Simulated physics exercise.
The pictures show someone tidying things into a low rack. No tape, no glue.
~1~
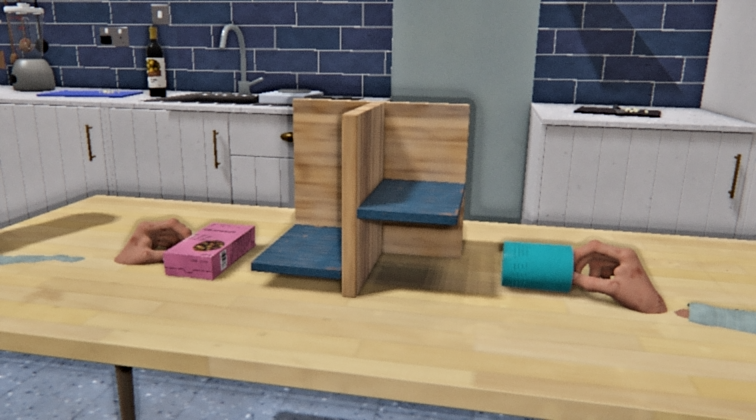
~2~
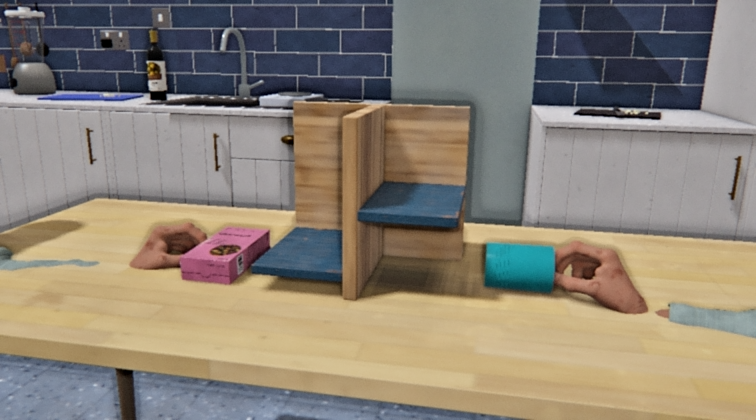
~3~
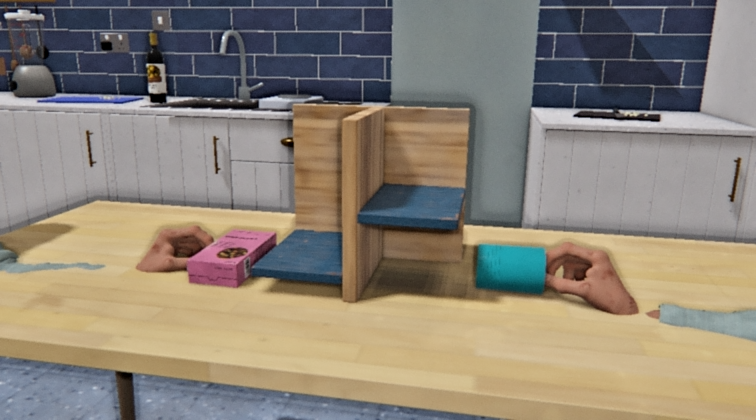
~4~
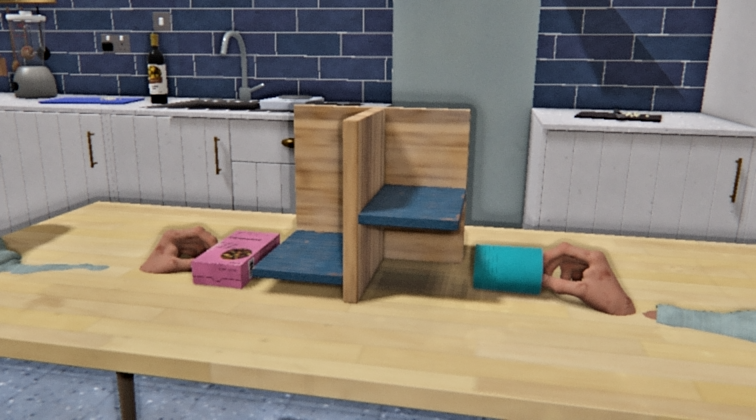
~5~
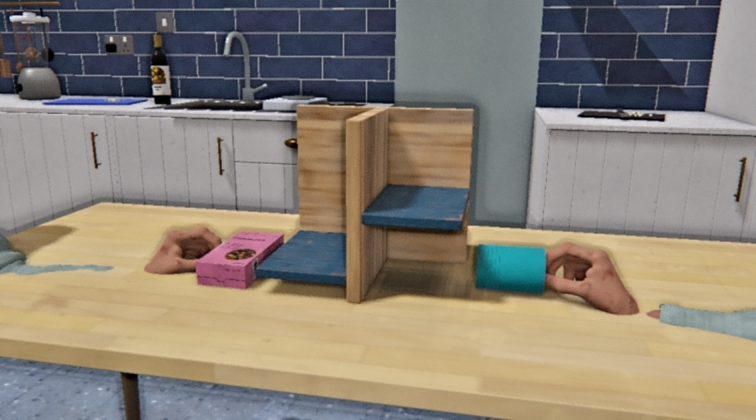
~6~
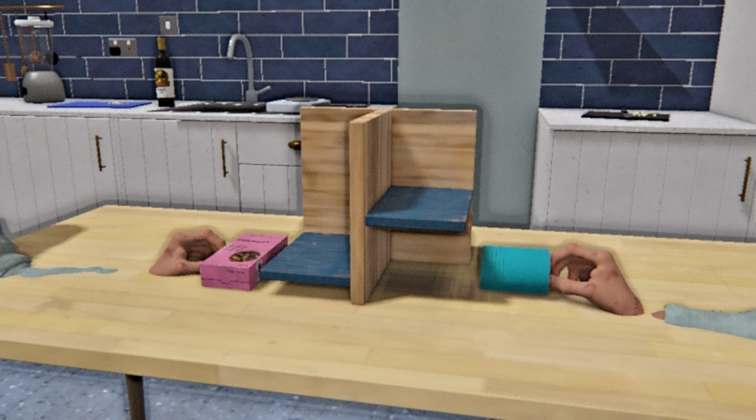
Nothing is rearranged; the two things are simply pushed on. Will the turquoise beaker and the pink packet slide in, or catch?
The turquoise beaker clears the shelf; the pink packet is too tall.
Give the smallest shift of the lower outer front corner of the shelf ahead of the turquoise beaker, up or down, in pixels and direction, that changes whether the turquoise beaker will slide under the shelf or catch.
Roughly 32 pixels down.
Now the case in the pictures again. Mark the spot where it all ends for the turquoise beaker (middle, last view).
Roughly at (427, 264).
Then, 0.28 s past the last view, turquoise beaker sliding up to the opening near (496, 269); pink packet sliding up to the opening near (260, 261).
Then, 0.54 s past the last view, turquoise beaker part of the way in near (455, 266); pink packet stopped at the opening near (260, 261).
Finally, the turquoise beaker goes under, near (427, 264); the pink packet stops at the shelf, near (260, 260).
